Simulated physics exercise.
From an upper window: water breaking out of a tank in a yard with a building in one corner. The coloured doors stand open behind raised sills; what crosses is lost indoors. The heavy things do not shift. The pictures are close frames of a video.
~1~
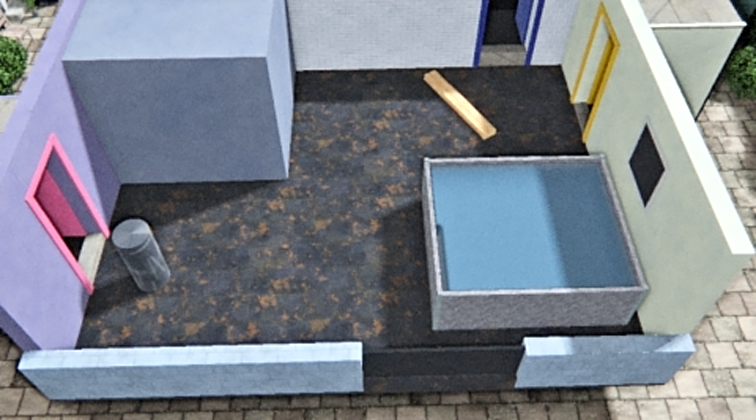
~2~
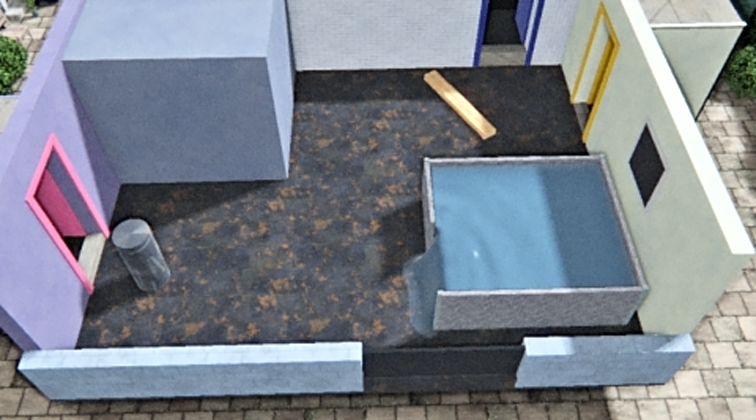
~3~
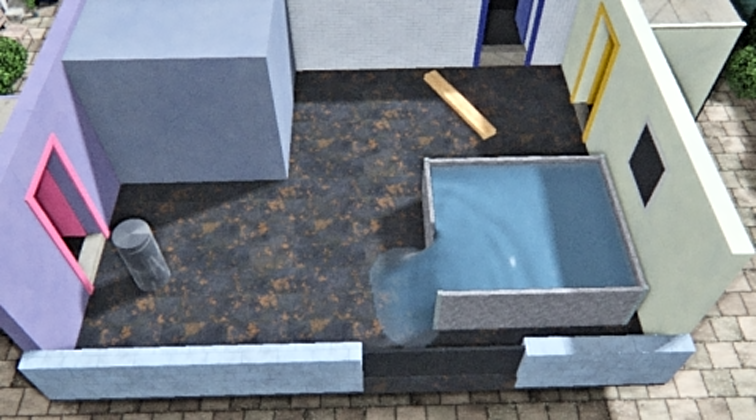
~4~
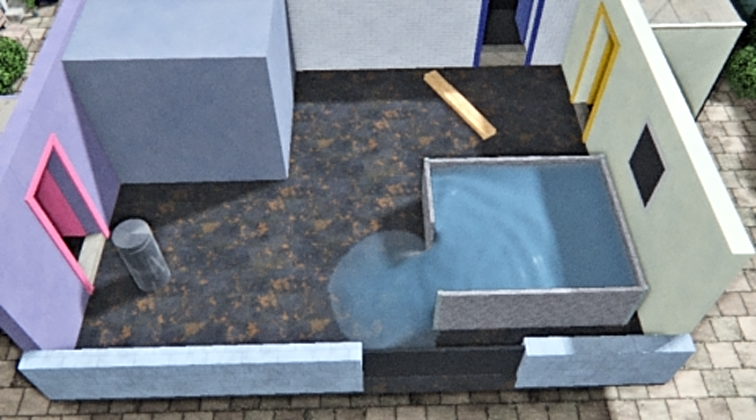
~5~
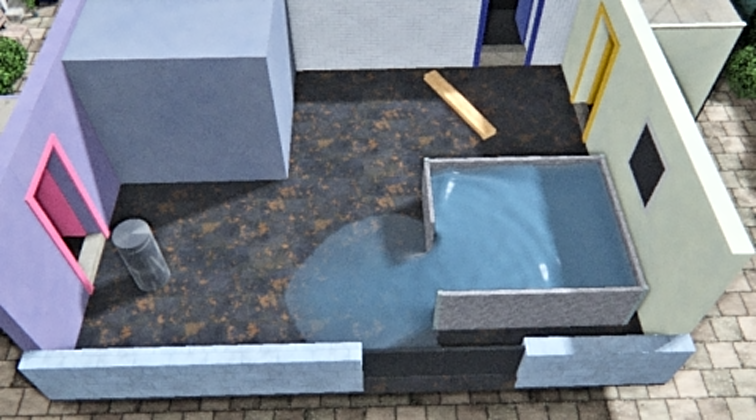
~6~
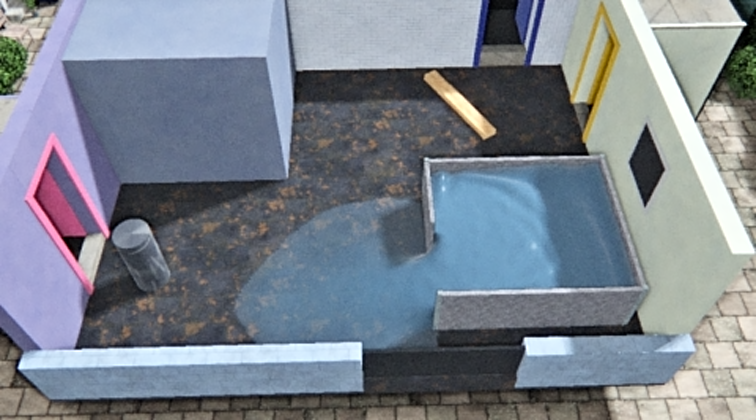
A walled yard with dark, rust-flecked paving is seen from high above, as from an upper window, by a camera that stays still. A grey-blue block of a building fills the back left corner, with a pink doorframe and grey cylinder at left, a wooden plank and blue and yellow doorframes behind, and a stone-walled tank at right. Water pours from the tank's left side and spreads leftward in a widening, rounded sheet, while ripples cross the tank.
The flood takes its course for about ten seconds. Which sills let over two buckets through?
The yellow door takes more than that; the blue door stays under that; the pink door takes more than that.
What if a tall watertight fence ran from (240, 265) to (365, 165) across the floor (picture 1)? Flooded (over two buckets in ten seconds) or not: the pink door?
My reading: The pink one floods.
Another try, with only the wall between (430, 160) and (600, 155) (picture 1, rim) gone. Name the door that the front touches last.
The pink door.
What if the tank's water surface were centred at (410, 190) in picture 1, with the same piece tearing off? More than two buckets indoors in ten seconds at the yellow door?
My reading: Yellow holds.
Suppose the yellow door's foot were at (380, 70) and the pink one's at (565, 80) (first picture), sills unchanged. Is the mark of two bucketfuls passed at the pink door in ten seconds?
My reading: Pink takes less.
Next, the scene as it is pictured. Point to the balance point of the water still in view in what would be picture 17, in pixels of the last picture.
At about (407, 271).
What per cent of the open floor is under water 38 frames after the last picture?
Close to 75 %.
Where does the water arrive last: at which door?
That is the door marked blue.
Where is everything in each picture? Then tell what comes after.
Still water in the tank at (527, 223), in the first frame.
Water pours out at (435, 281) and has run to (429, 333), in the second frame.
The front is at (380, 263), out from the gap at (435, 281), in the third frame.
The front is at (337, 275), out from the gap at (435, 283), in the fourth frame.
Water pours out at (435, 282) and has run to (291, 303), in the fifth frame.
The front is at (242, 312), out from the gap at (435, 282), in the sixth frame.
A moment on, water covers 40 % of the floor; the yellow door not reached, the blue door not reached, the pink door not reached.
Next, water covers 45 % of the floor; the yellow door not reached, the blue door not reached, the pink door wet at the sill, nothing in.
Then, water covers 50 % of the floor; the yellow door not reached, the blue door not reached, the pink door over two buckets in.
Later, water covers 75 % of the floor; the yellow door not reached, the blue door not reached, the pink door far over two buckets in.
In the end, water covers 100 % of the floor; the yellow door over two buckets in, the blue door wet at the sill, nothing in, the pink door far over two buckets in.
